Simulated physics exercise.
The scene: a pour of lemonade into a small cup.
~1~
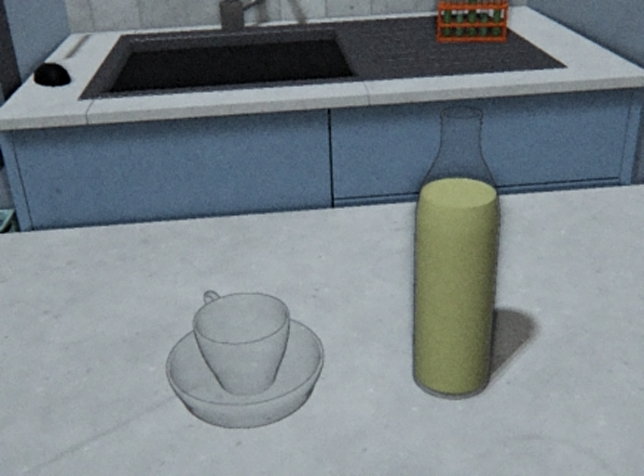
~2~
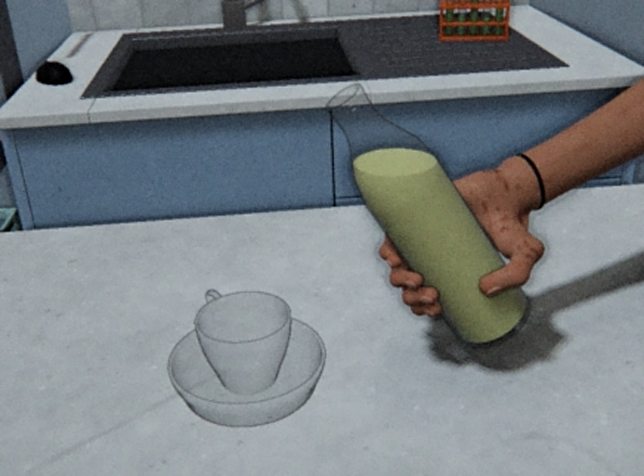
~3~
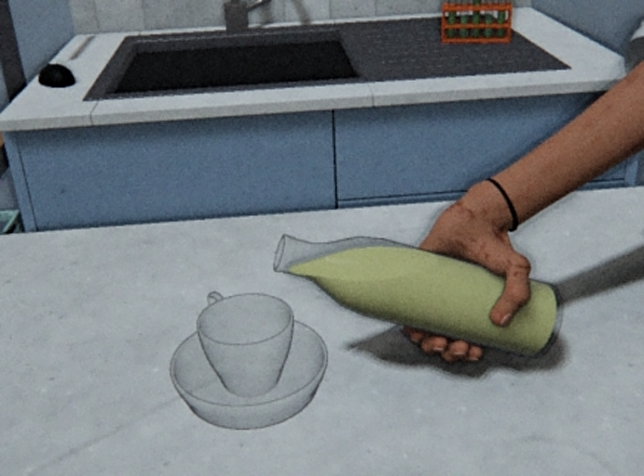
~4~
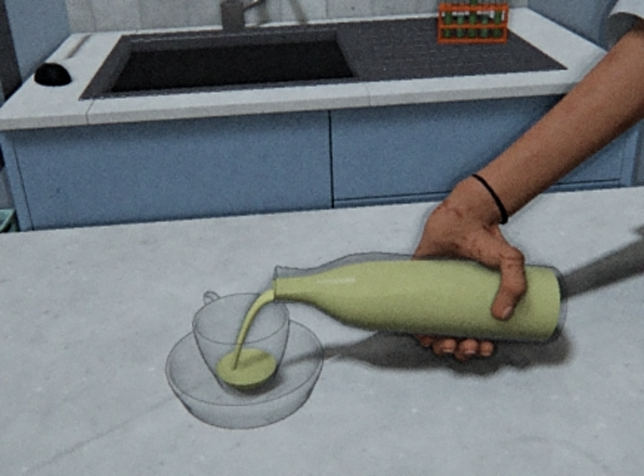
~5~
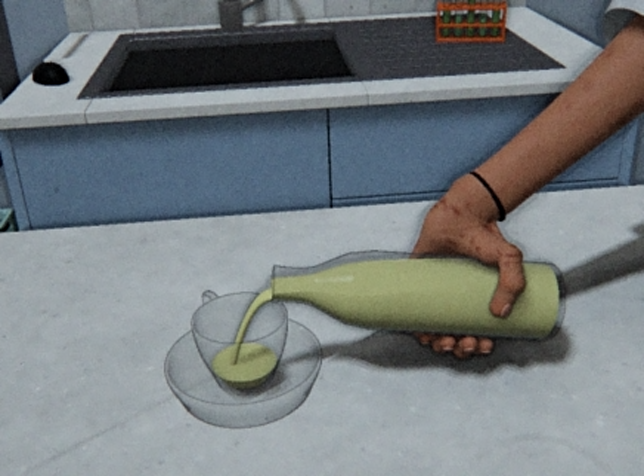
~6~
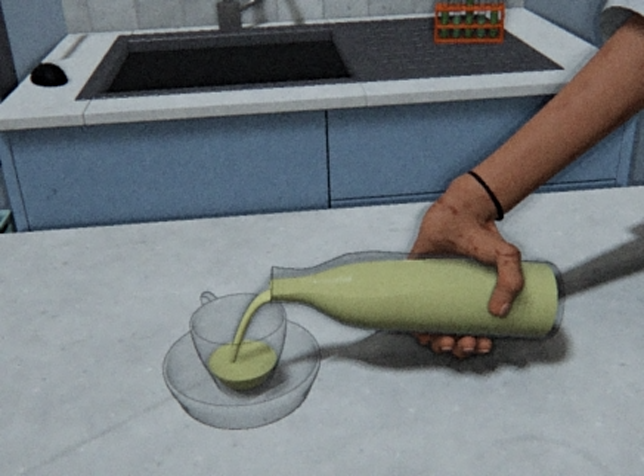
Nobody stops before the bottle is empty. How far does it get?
It floods on to the top.
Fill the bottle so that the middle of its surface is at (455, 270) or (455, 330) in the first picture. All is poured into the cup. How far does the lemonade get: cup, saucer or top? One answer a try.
As listed: Saucer too, no farther than the cup.
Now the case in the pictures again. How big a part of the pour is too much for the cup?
Close to 60 %.
Next, the cup is full to the brim; the saucer is wet, with room to spare.
After that, the cup is full to the brim; the saucer is nearly full.
Finally, the cup is full to the brim; the saucer is full and running over.
